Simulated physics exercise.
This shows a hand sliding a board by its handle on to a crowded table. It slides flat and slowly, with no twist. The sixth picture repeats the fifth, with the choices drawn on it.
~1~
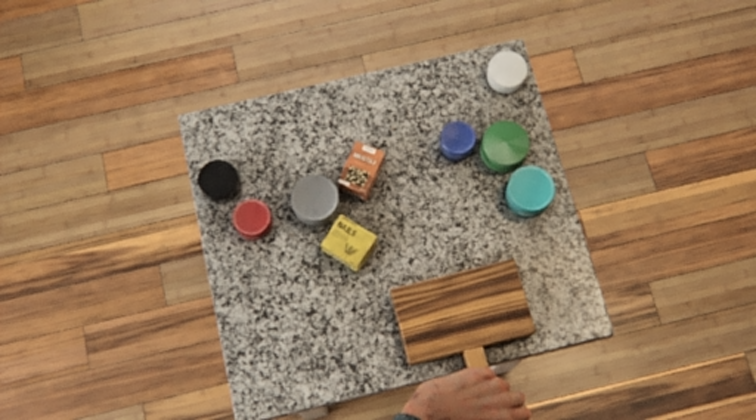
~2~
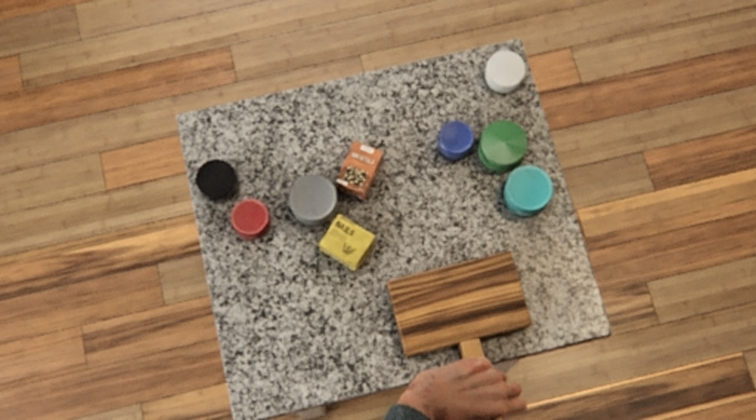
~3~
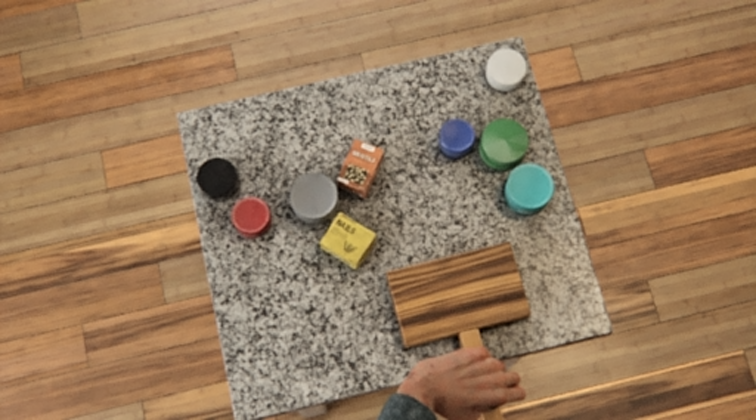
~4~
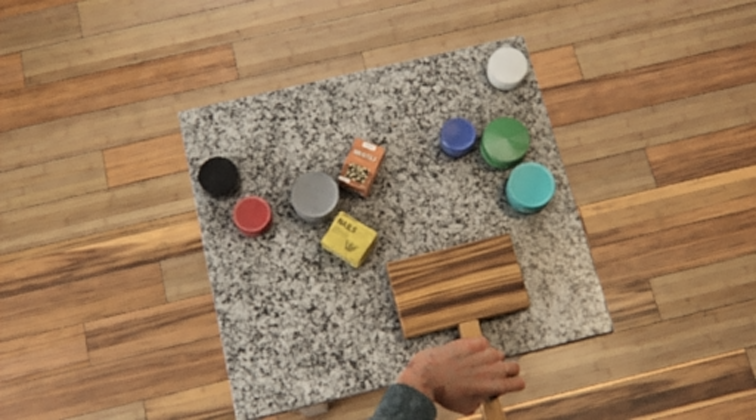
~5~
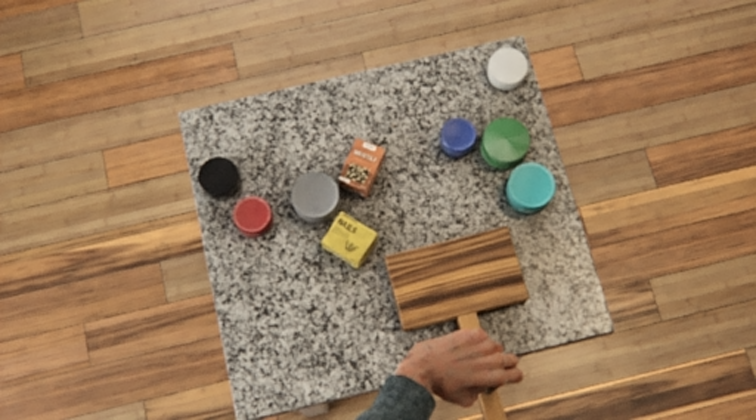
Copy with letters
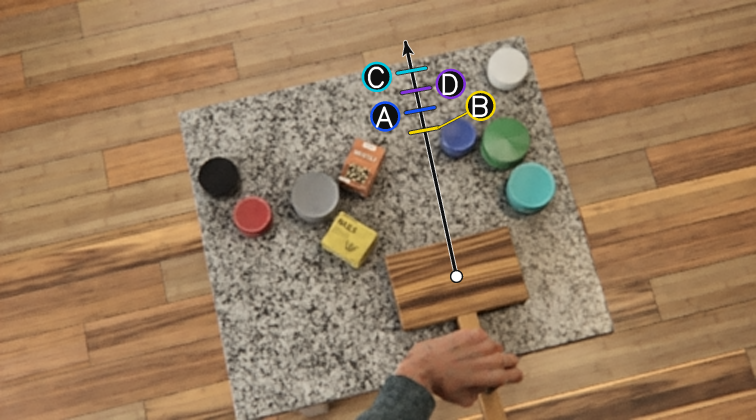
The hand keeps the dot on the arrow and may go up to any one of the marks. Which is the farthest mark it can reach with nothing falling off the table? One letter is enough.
At A, and not beyond.
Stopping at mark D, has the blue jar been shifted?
By then, yes.
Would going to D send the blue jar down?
Yes.
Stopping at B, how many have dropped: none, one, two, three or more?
By then, none.
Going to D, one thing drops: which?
It is the blue jar.
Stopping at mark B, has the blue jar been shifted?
Yes.
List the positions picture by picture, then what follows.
In the first frame, green tin (505, 147); blue jar (457, 142); red jar (253, 220).
In the second frame, board (459, 302); orange box (360, 171).
In the third frame, board (458, 293); white pot (506, 71).
In the fourth frame, board (458, 284); grey tub (316, 198).
In the fifth frame, board (456, 277); green tin (505, 144); blue jar (458, 139); red jar (254, 217).
On the marked copy, A at (420, 110); B at (424, 130); C at (412, 70); D at (416, 90); the arrow from (457, 276) to (405, 42); the white dot at (457, 276).
Following A. Soon after the start, board (442, 217); white pot (507, 70); black pot (220, 179).
Later, board (430, 157); green tin (511, 134); blue jar (447, 100).
In the end, board (420, 114); blue jar (435, 58); green tin (513, 133); nothing has fallen.
As for the rest, B is safe but short; C drops the blue jar; D drops the blue jar.
